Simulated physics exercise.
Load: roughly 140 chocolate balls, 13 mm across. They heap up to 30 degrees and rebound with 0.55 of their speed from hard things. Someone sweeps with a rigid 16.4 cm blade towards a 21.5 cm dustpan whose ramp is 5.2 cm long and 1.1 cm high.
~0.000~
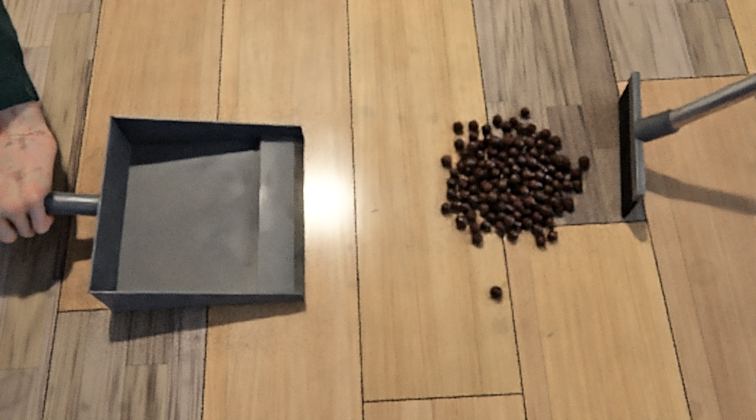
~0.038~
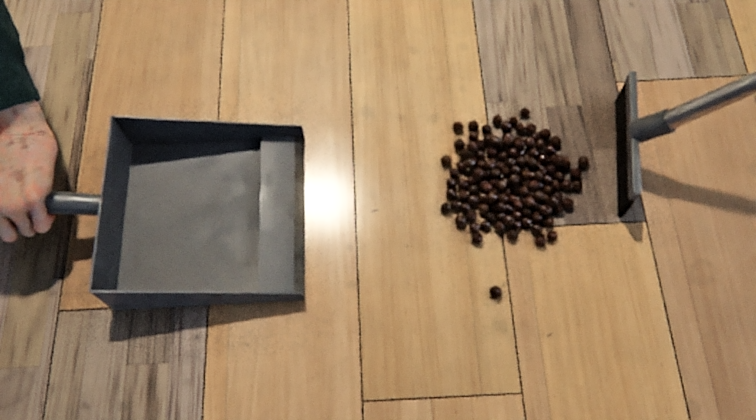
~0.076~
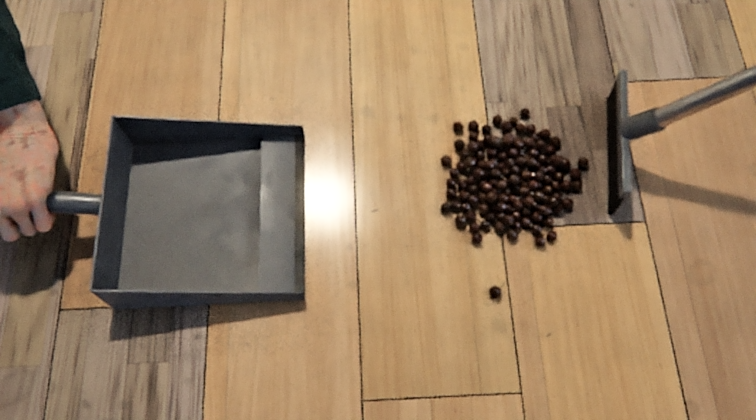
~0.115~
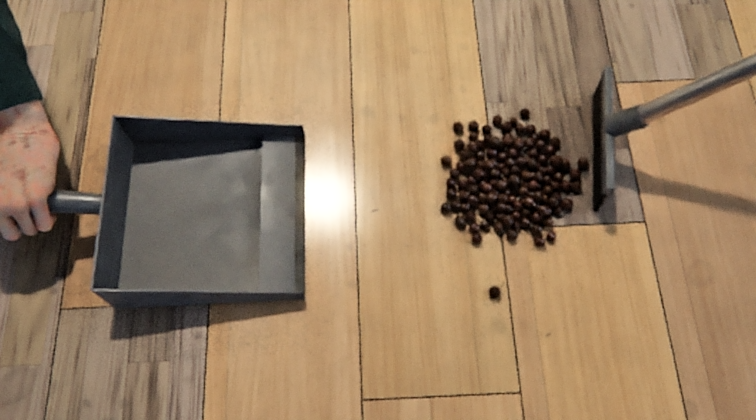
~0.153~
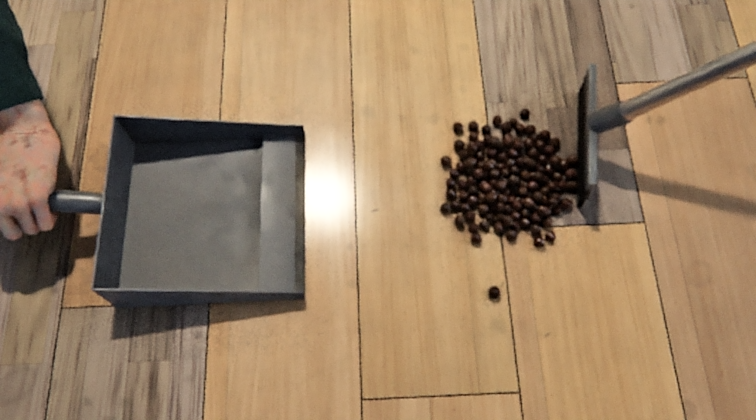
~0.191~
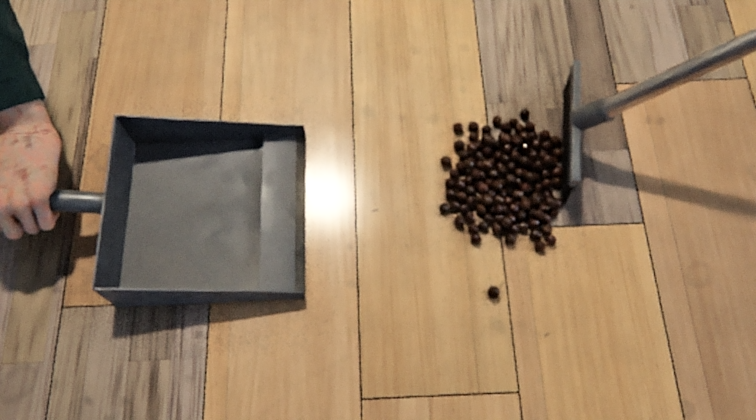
A flat grey blade on a long handle slid left across the wooden floor and pressed into the right edge of a pile of dark chocolate balls, while a hand held a grey dustpan still.
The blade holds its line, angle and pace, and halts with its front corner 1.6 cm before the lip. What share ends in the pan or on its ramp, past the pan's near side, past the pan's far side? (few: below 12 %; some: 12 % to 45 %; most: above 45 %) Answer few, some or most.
In the pan or on its ramp: Few; past the pan's near side: Few; past the pan's far side: Some.
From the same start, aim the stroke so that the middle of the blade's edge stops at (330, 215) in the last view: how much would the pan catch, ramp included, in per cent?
About 25 per cent.
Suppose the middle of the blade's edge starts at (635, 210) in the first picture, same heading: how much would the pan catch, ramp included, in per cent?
About 15 per cent.
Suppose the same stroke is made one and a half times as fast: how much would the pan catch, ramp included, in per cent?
Then about 5 per cent.
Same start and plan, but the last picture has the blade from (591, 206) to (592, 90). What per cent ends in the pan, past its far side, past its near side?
Pan 20, far 30, near 5.
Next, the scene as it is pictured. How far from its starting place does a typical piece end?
About 12 cm.
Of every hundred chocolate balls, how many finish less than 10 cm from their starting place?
Roughly 45 per cent.
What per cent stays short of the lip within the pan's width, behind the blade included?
Some 65 per cent.
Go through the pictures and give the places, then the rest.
In the first picture, blade from (638, 196) to (634, 80), moved 0.0 cm, 0 of the pieces shifted so far; middle of the pieces at (506, 182); pan at (197, 219).
In the second picture, blade from (634, 195) to (630, 79), moved 0.4 cm, 0 of the pieces shifted so far; middle of the pieces at (506, 182).
In the third picture, blade from (624, 193) to (621, 78), moved 1.4 cm, 0 of the pieces shifted so far; middle of the pieces at (506, 183).
In the fourth picture, blade from (607, 190) to (606, 75), moved 3.3 cm, 0 of the pieces shifted so far; middle of the pieces at (506, 183).
In the fifth picture, blade from (590, 186) to (591, 72), moved 5.2 cm, 2 of the pieces shifted so far; middle of the pieces at (505, 183).
In the sixth picture, blade from (573, 182) to (575, 68), moved 7.1 cm, 75 of the pieces shifted so far; middle of the pieces at (509, 177); pan at (200, 217). Its pace works out near 0.50 m/s, heading 20 degrees away from the viewer's side.
Then, at 0.50 s, middle of the blade 18 cm from the lip; 0 % over the lip, far side 25 %, near side 0 %.
Then, at 0.70 s, middle of the blade 9 cm from the lip; 0 % over the lip, far side 35 %, near side 0 %.
After 1.02 s, middle of the blade 3 cm from the lip; 0 % over the lip, far side 35 %, near side 0 %.
At rest (1.6 s), pan 0 %, near side 0 %, far side 35 %, in front of the lip or behind the blade 65 %.
